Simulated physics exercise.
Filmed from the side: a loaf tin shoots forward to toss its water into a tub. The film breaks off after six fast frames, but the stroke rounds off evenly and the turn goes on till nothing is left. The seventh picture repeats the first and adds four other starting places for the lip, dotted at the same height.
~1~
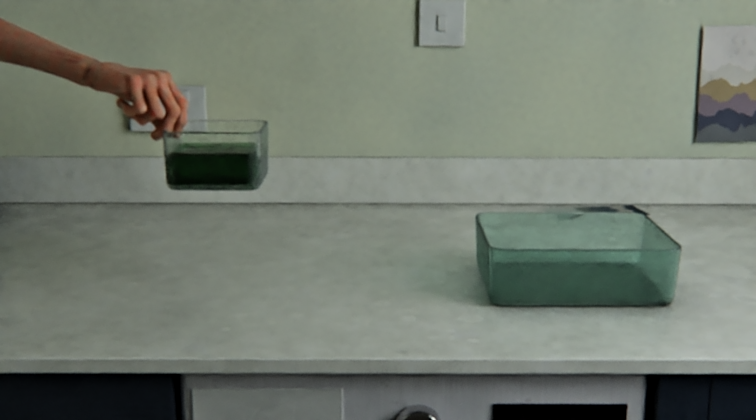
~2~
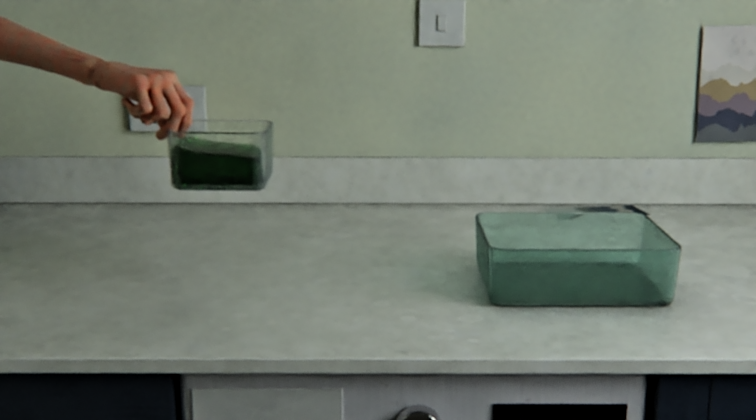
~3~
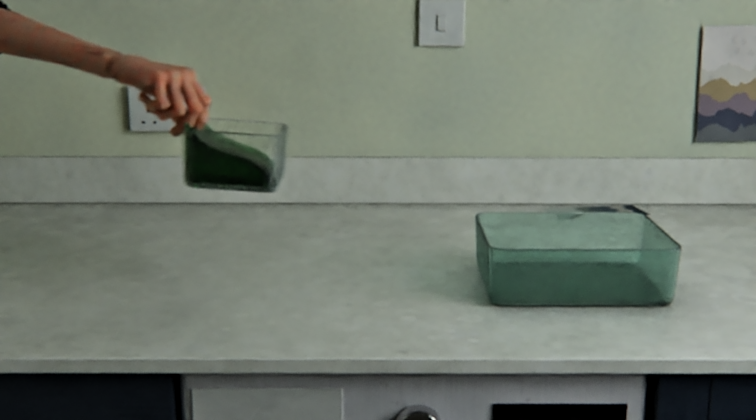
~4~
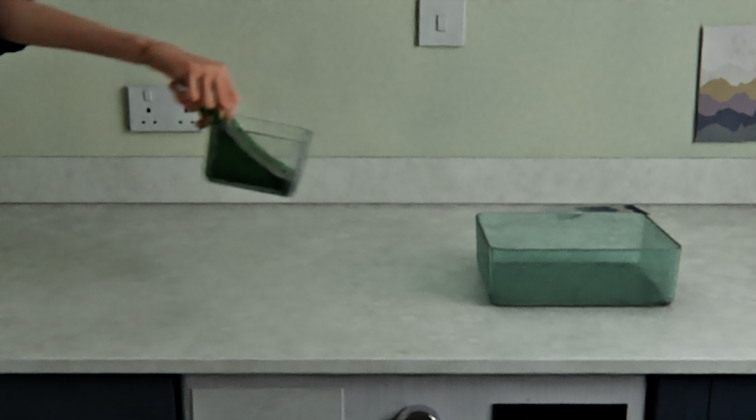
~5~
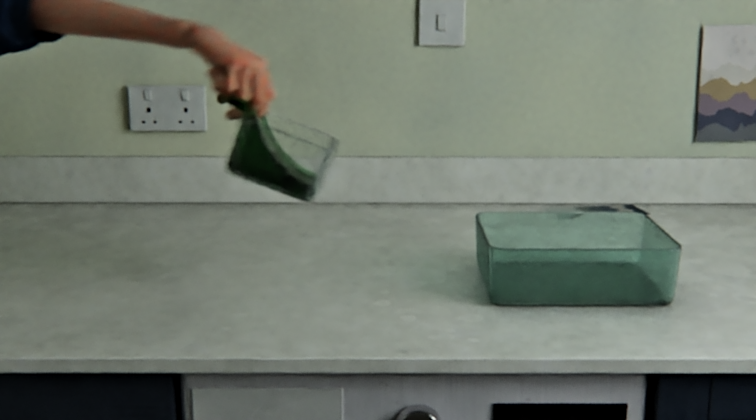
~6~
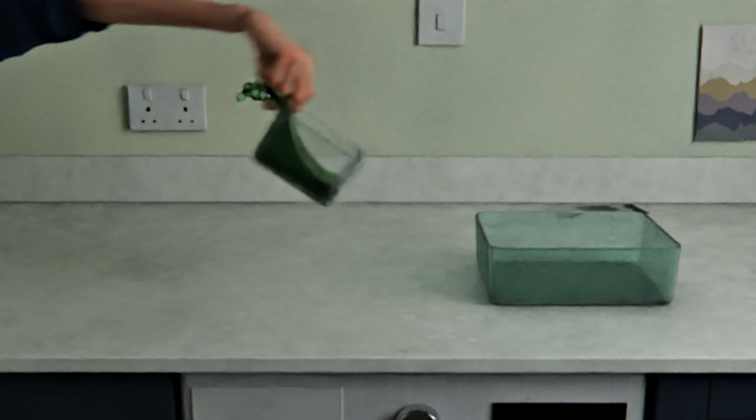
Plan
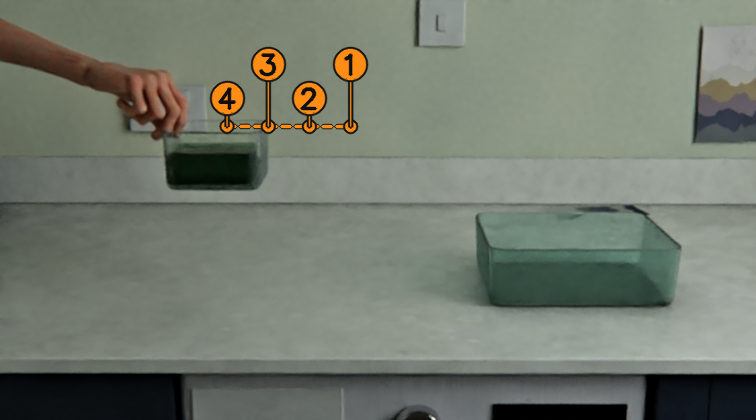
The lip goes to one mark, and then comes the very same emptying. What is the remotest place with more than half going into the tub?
2 is the one.
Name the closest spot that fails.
Here it is spot 3.
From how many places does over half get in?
Two of the four.
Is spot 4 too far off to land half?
Yes, it does.
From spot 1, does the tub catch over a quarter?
Yes, clearly.
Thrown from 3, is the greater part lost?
Yes, it does.
On the marked copy, 1 at (350, 126); 2 at (309, 126); 3 at (268, 126); 4 at (227, 126).
If 1 is chosen, about 83 % lands in the tub, 9 % falls short and 8 % goes beside or beyond.
If 2 is chosen, about 62 % lands in the tub, 28 % falls short and 10 % goes beside or beyond.
If 3 is chosen, about 33 % lands in the tub, 55 % falls short and 11 % goes beside or beyond.
If 4 is chosen, about 20 % lands in the tub, 73 % falls short and 7 % goes beside or beyond.
